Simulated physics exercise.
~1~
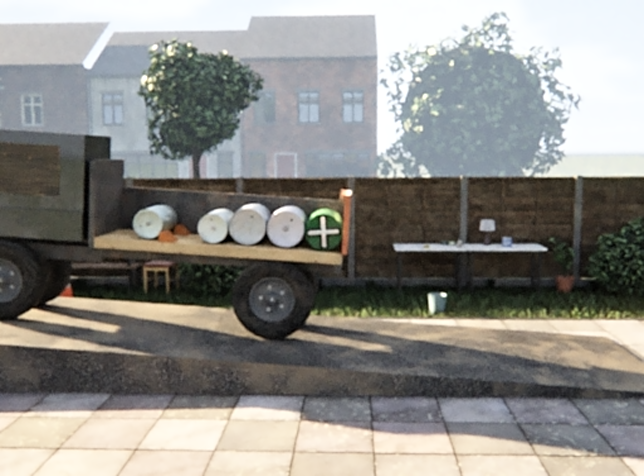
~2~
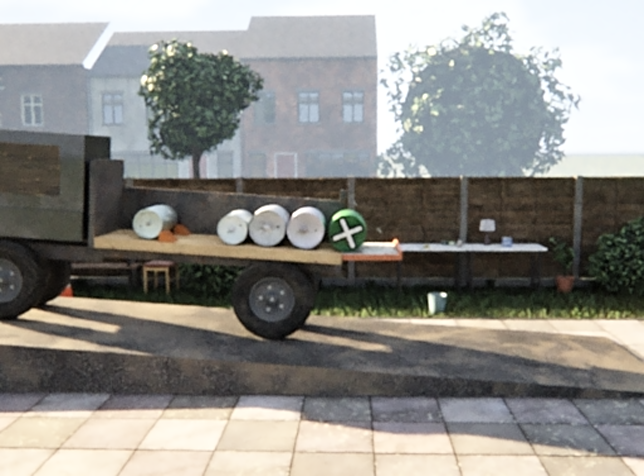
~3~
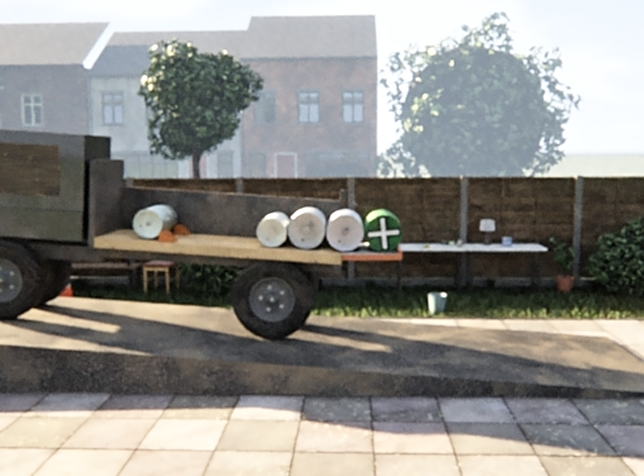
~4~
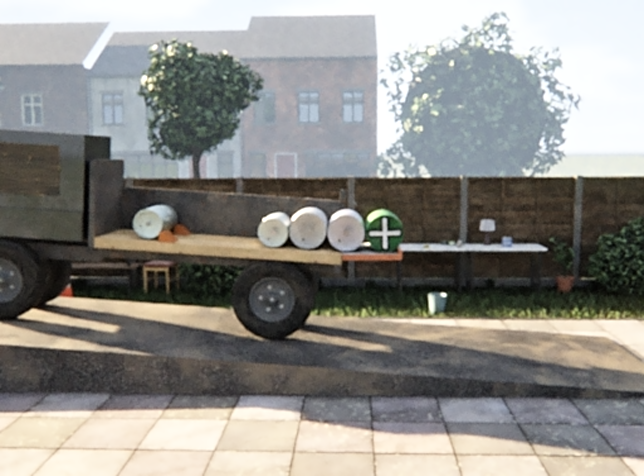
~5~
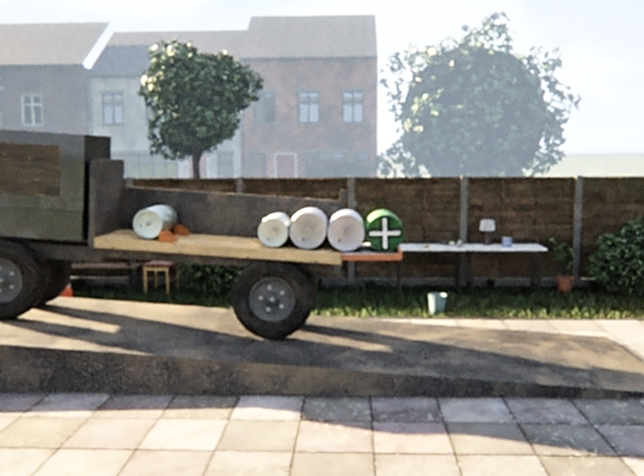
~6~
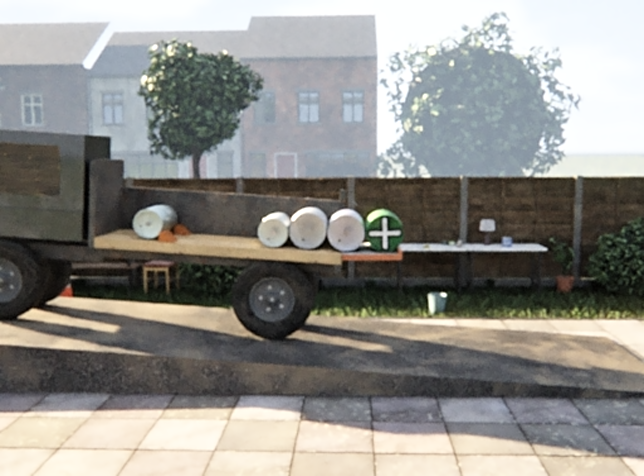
At first, a truck stands on a ramp with its nose up to the left, carrying four pale kegs and one green keg marked with a white cross, which rests by the upright tailgate. The tailgate swings down to the right until it lies about level. The green keg and the three pale ones beside it roll right, while the last pale keg stays behind the orange chock. The green keg rolls onto the lowered gate and stops near its outer edge. It ends resting there, with the three pale kegs lined up against it and nothing fallen off.
